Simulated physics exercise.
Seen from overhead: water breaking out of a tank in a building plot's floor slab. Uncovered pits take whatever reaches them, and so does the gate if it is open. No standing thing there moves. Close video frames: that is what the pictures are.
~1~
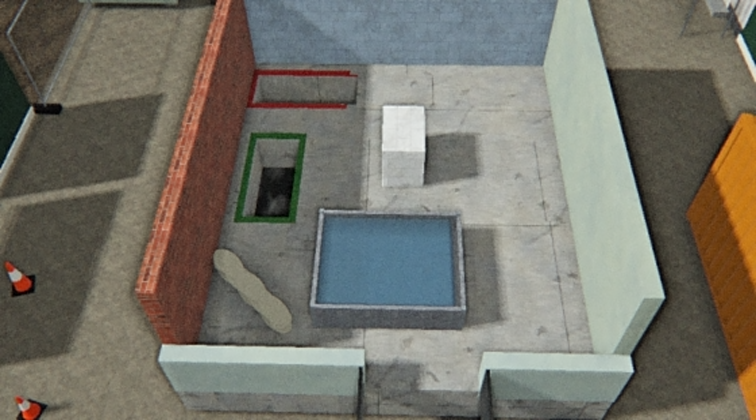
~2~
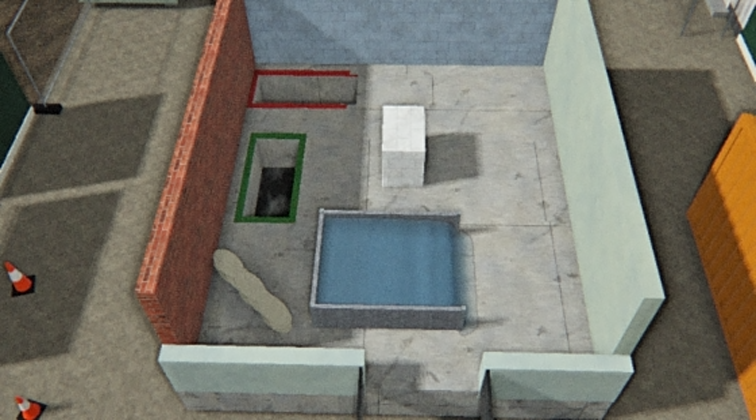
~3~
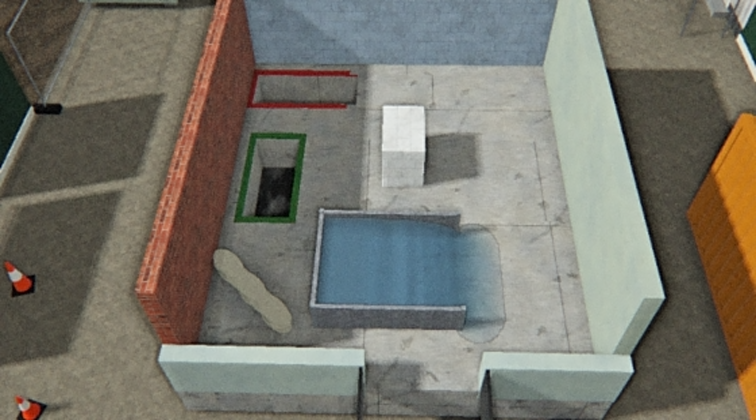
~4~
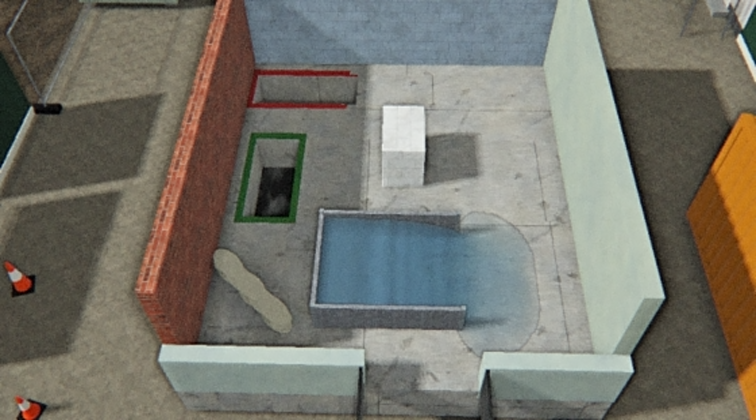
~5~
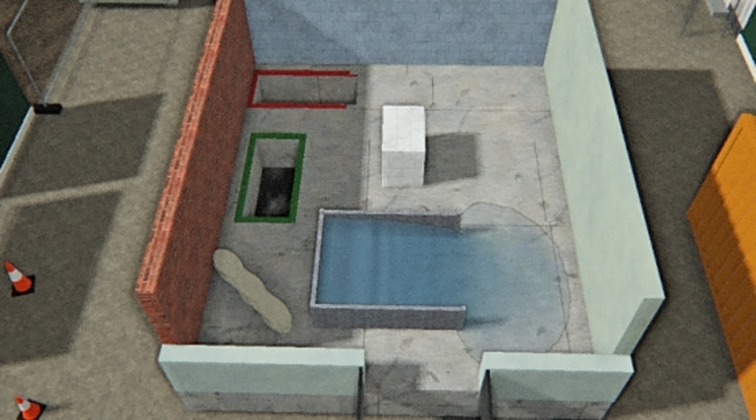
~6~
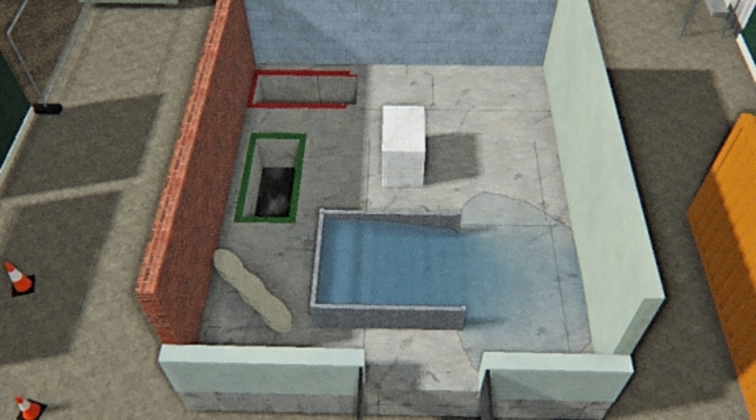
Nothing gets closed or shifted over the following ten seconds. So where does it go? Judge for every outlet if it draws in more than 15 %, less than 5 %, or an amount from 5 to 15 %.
My call: The gate draws in from 5 to 15 %; the green pit draws in less than 5 %; the red pit draws in more than 15 %.
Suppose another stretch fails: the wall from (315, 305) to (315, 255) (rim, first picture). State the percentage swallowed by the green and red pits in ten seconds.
In percent: Green 50, red 4.
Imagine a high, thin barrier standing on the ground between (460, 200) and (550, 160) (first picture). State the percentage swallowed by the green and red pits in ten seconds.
The green pit takes 12 per cent and the red pit 2 per cent.
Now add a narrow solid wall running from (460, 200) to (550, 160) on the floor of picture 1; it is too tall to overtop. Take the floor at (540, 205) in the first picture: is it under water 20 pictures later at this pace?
The spot in question would be waterlogged.
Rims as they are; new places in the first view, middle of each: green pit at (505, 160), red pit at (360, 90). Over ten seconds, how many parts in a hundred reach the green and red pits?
Roughly: Green pit 35 %, red pit 4 %.
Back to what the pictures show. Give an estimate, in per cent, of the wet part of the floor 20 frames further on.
It should be close to 50 %.
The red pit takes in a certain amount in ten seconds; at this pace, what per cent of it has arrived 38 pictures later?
Near 20 %, I'd say.
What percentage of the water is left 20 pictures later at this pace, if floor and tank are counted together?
I'd estimate close to 98 per cent.
A moment on, water covers 20 % of the floor; the gate 0 %, the green pit 0 %, the red pit 0 %.
Next, water covers 25 % of the floor; the gate 0 %, the green pit 0 %, the red pit 0 %.
Then, water covers 50 % of the floor; the gate 1 %, the green pit 0 %, the red pit 0 %.
Later, water covers 70 % of the floor; the gate 6 %, the green pit 0 %, the red pit 4 %.
In the end, water covers 75 % of the floor; the gate 9 %, the green pit 1 %, the red pit 19 %.
